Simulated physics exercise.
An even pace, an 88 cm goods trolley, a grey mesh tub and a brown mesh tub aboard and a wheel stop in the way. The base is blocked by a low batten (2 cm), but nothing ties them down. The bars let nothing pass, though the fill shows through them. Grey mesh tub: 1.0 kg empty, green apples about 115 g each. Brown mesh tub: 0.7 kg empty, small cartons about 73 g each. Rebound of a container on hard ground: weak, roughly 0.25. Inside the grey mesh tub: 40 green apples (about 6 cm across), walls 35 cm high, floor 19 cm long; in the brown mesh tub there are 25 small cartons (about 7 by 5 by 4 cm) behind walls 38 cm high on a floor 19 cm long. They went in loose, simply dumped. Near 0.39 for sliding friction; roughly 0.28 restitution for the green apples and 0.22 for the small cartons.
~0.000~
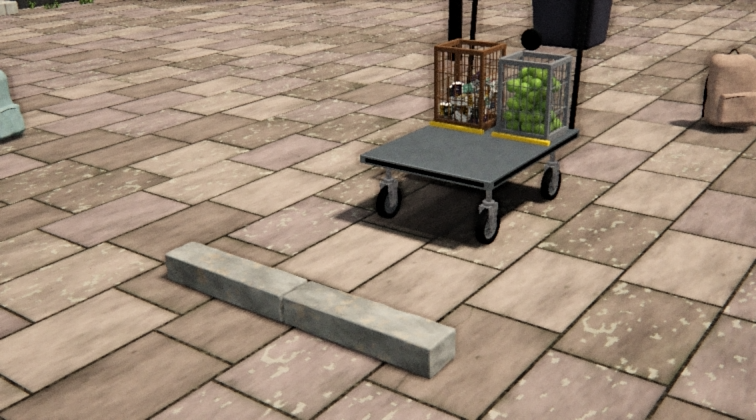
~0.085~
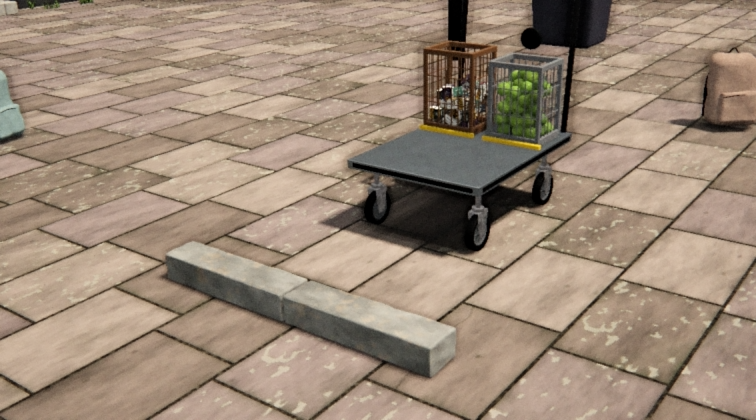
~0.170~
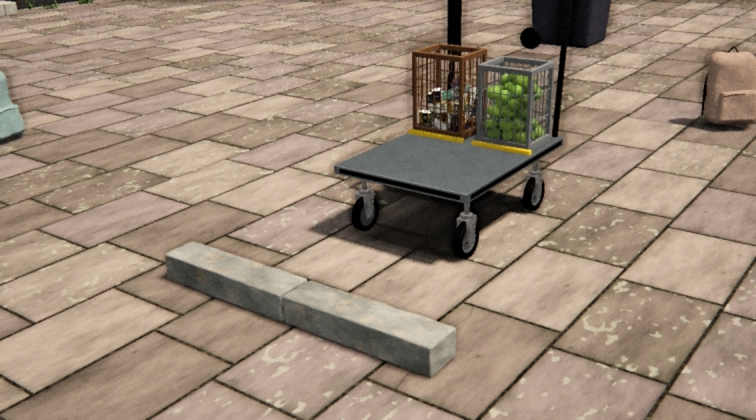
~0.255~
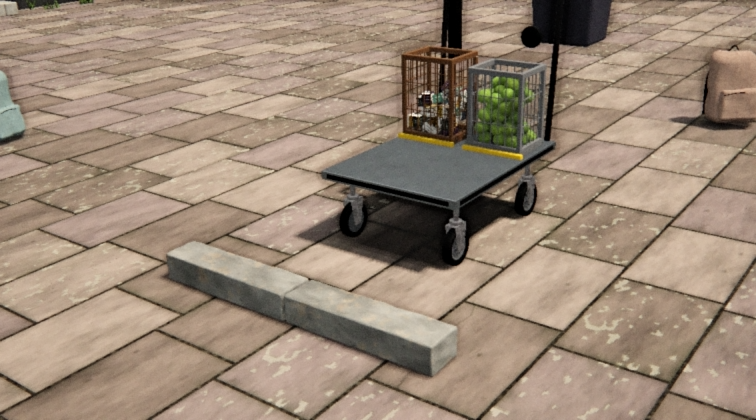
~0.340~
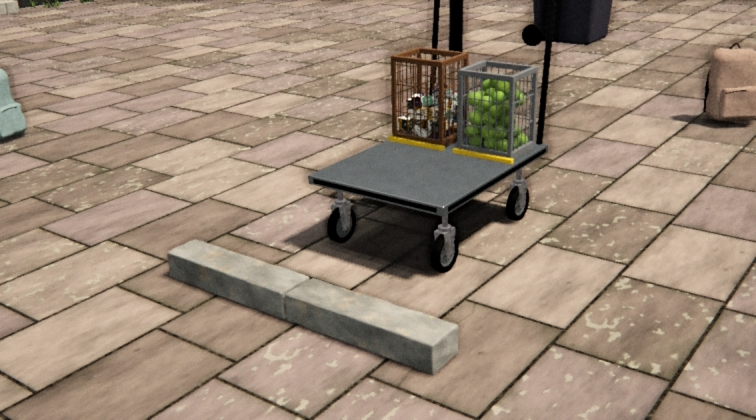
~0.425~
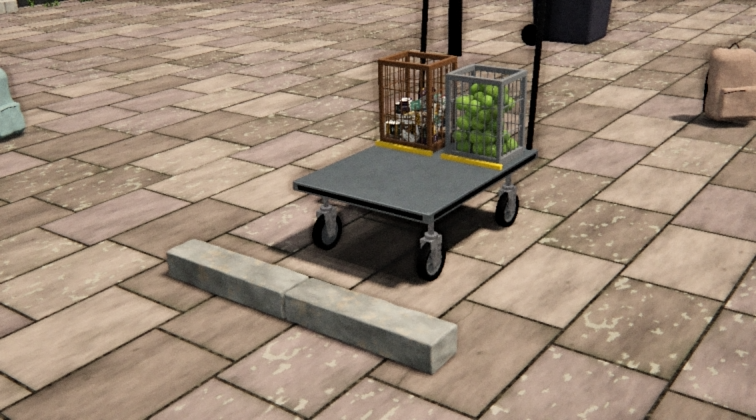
To begin with, a flat trolley carrying a brown mesh tub of small mixed items and a grey mesh tub of green apples stands back from a low concrete batten on the paving. It rolls steadily forward and to the left, narrowing the gap, while both tubs stay upright aboard.
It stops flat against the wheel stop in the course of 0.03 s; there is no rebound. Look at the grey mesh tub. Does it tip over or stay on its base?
It stays the right way up.
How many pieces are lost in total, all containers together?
Roughly 0 in all.
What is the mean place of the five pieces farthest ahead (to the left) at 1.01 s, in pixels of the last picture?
I'd put their middle close to (421, 134).
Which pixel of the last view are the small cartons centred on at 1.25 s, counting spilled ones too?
Their middle is around (373, 142).
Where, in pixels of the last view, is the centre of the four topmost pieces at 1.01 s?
I'd put it at about (443, 107).
After 0.71 s, the stop begins.
After 0.83 s, the grey mesh tub leans 11° with 0 of 40 out and the brown mesh tub leans 6° with 0 of 25 out.
After 1.01 s, the grey mesh tub leans 5° with 0 of 40 out and the brown mesh tub is upright with 0 of 25 out.
When it is over (at 1.25 s), the grey mesh tub is upright with 0 of 40 out and the brown mesh tub is upright with 0 of 25 out. Greatest lean of the grey mesh tub, 12°.
